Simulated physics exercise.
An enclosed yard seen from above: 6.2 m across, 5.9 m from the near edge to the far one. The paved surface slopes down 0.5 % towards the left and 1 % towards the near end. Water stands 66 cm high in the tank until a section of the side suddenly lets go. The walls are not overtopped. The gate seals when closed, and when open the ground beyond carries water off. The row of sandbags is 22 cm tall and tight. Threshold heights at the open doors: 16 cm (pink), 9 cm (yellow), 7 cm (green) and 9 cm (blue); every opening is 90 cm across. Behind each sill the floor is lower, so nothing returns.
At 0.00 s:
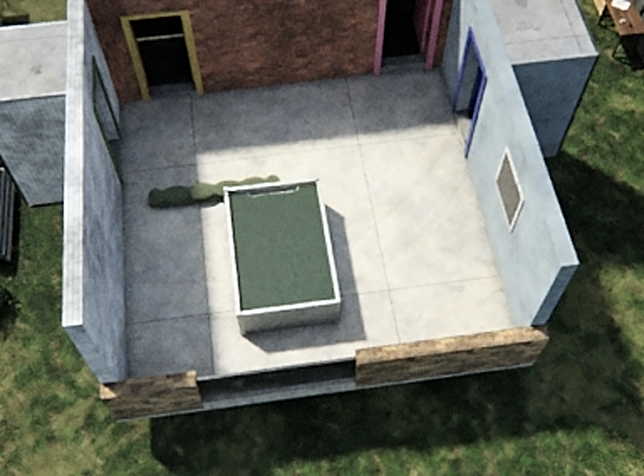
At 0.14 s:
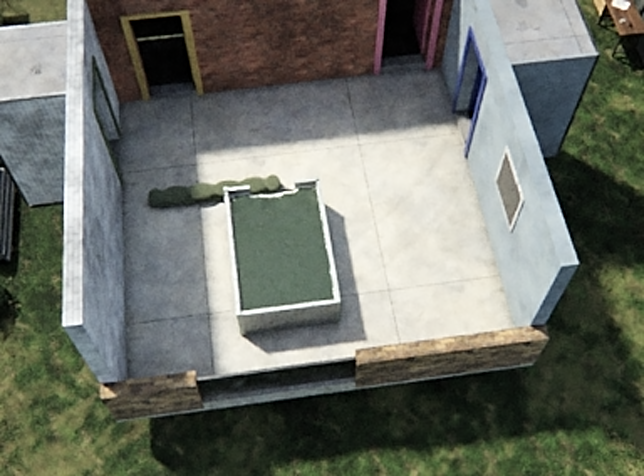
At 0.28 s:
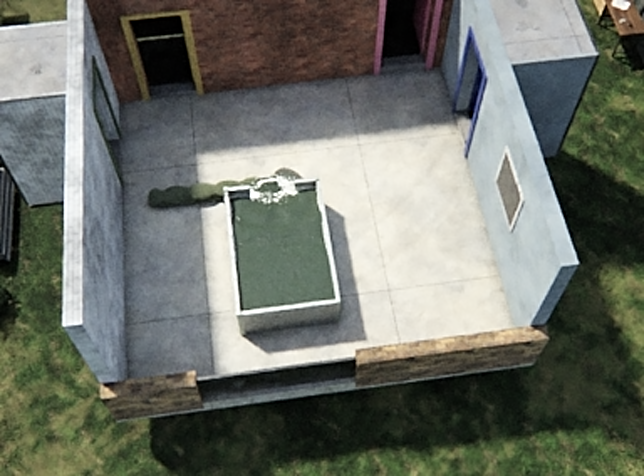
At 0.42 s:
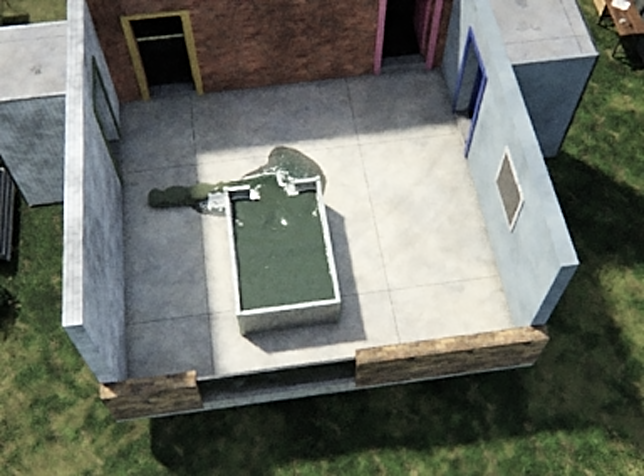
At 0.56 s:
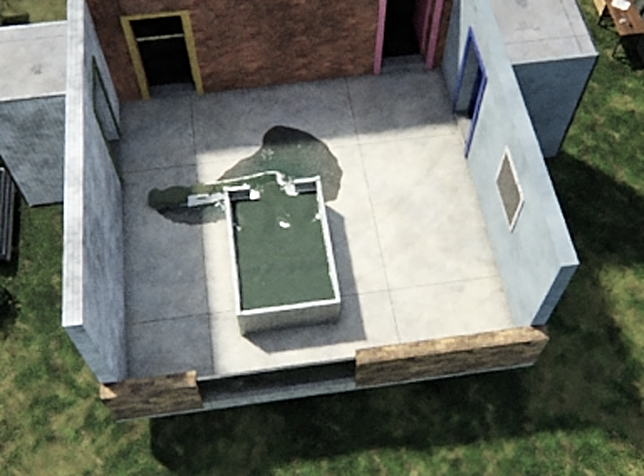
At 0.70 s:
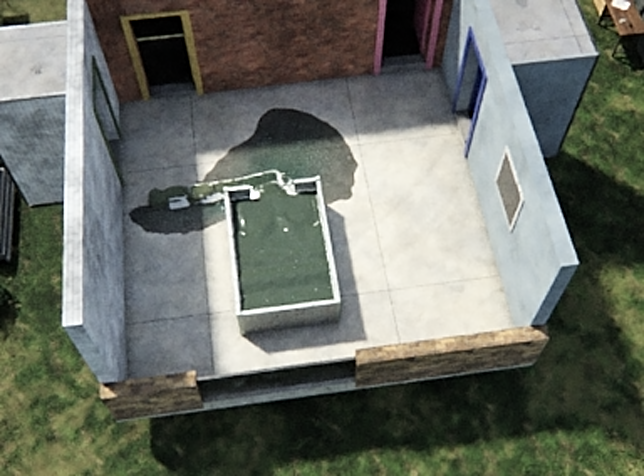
A pale-walled tank of dark green water stands in a paved yard, seen from high above by a still camera. Behind it a brick wall holds yellow and pink doorways, with a blue-framed opening in the right wall and a low hedge-like green strip left of the tank. Water breaks out at the tank's far side, then spreads in a dark, widening sheet behind it and leftward around the strip.
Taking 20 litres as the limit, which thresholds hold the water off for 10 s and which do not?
The water let in: At the pink door it stays under the limit; at the yellow door it does not reach the limit; at the green door it stays under the limit; at the blue door it keeps below the limit.
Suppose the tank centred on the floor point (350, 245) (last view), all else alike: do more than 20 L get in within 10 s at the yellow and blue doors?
Then: Yellow below, blue below.
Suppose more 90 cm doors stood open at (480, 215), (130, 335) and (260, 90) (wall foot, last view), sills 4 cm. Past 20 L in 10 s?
In turn: Under, not over, over.
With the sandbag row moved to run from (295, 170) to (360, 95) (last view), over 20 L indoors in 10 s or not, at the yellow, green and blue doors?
Then: Yellow past it, green past it, blue under.
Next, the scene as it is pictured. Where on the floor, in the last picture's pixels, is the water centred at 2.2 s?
Around (277, 223).
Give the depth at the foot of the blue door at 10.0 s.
Some 6.5 cm.
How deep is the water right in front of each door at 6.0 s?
Depths in cm: Pink 8, yellow 6, green 8, blue 8.
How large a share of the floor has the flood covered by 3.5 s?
Near 50 per cent is wet.
After 1.4 s water covers 35 % of the floor and is deepest (46 cm) near (267, 203); pink door not reached, yellow door not reached, green door not reached, blue door not reached.
After 2.2 s water covers 50 % of the floor and is deepest (40 cm) near (267, 203); pink door 11 cm at the sill, 0 L in, yellow door 9 cm at the sill, 0 L in, green door 1 cm at the sill, 0 L in, blue door not reached.
After 3.5 s water covers 50 % of the floor and is deepest (32 cm) near (267, 203); pink door 13 cm at the sill, 0 L in, yellow door 6 cm at the sill, 0 L in, green door 5 cm at the sill, 0 L in, blue door 11 cm at the sill, 0 L in.
After 6.0 s water covers 85 % of the floor and is deepest (22 cm) near (267, 203); pink door 8 cm at the sill, 1 L in, yellow door 6 cm at the sill, 1 L in, green door 8 cm at the sill, 7 L in, blue door 8 cm at the sill, 3 L in.
After 10.0 s water covers 95 % of the floor and is deepest (15 cm) near (267, 203); pink door 5 cm at the sill, 1 L in, yellow door 5 cm at the sill, 1 L in, green door 7 cm at the sill, 9 L in, blue door 6 cm at the sill, 3 L in.
